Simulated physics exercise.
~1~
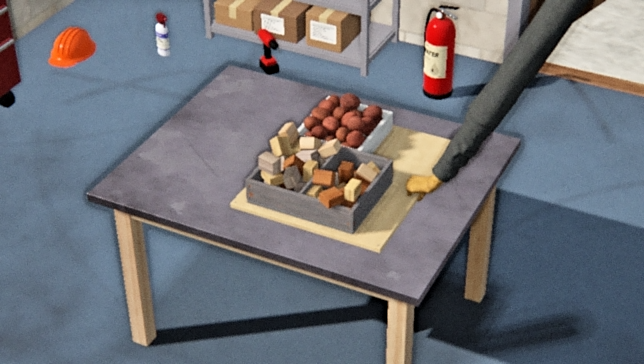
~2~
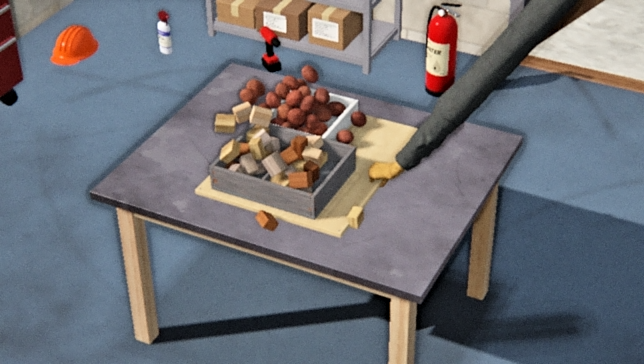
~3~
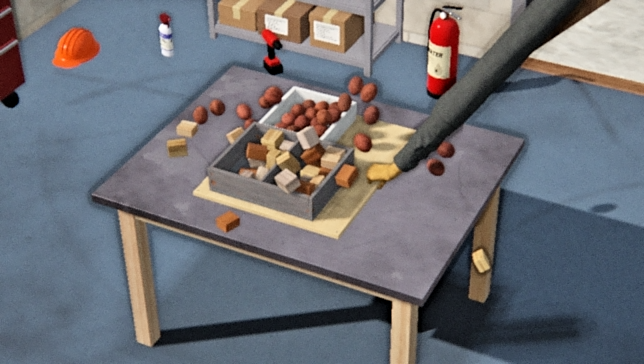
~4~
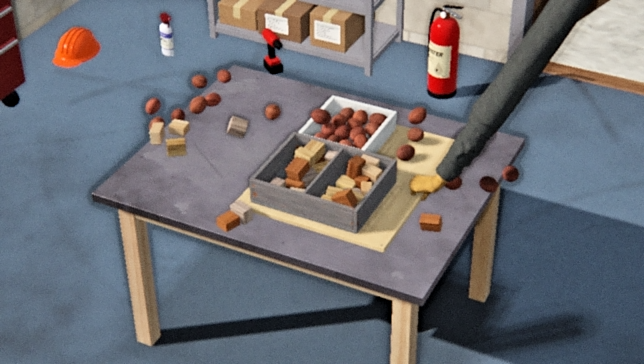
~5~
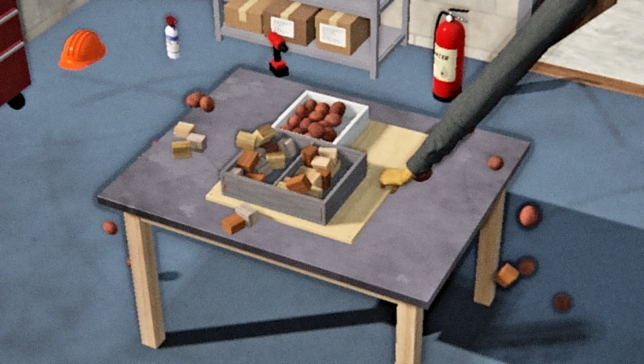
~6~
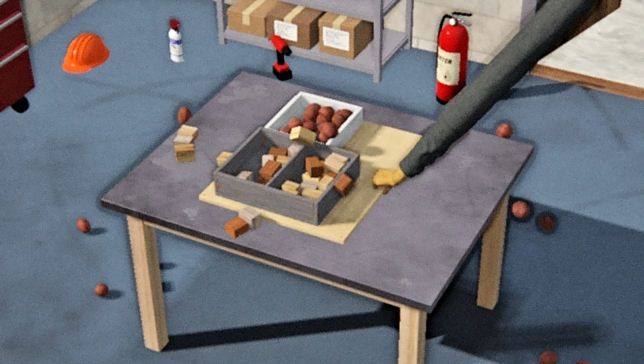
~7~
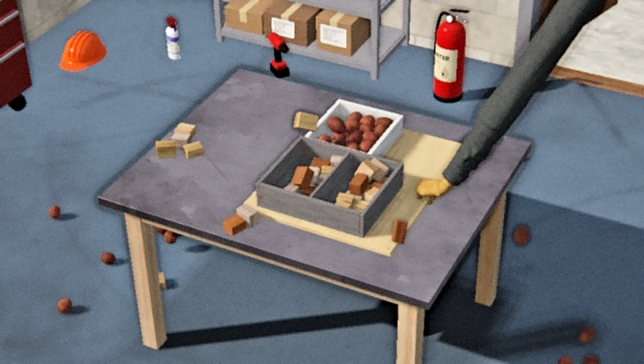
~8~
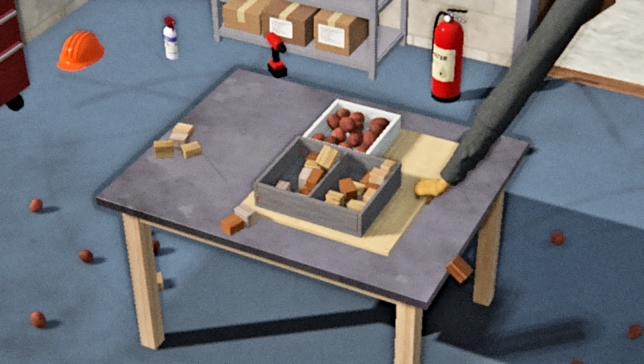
A dark-sleeved arm with a yellowish glove reaches from the upper right to a tan board on a grey table, seen from above in a blue-floored workshop. The board carries a divided grey tray of wooden blocks and, behind it, a white tray heaped with red potatoes; an orange helmet, boxes and a red extinguisher stand beyond. The arm shakes the board left, then right, and potatoes and blocks tumble across the tabletop. As the shaking repeats, some drop off the edges and potatoes scatter over the floor. Finally both trays remain partly filled, with a few blocks left on the table.
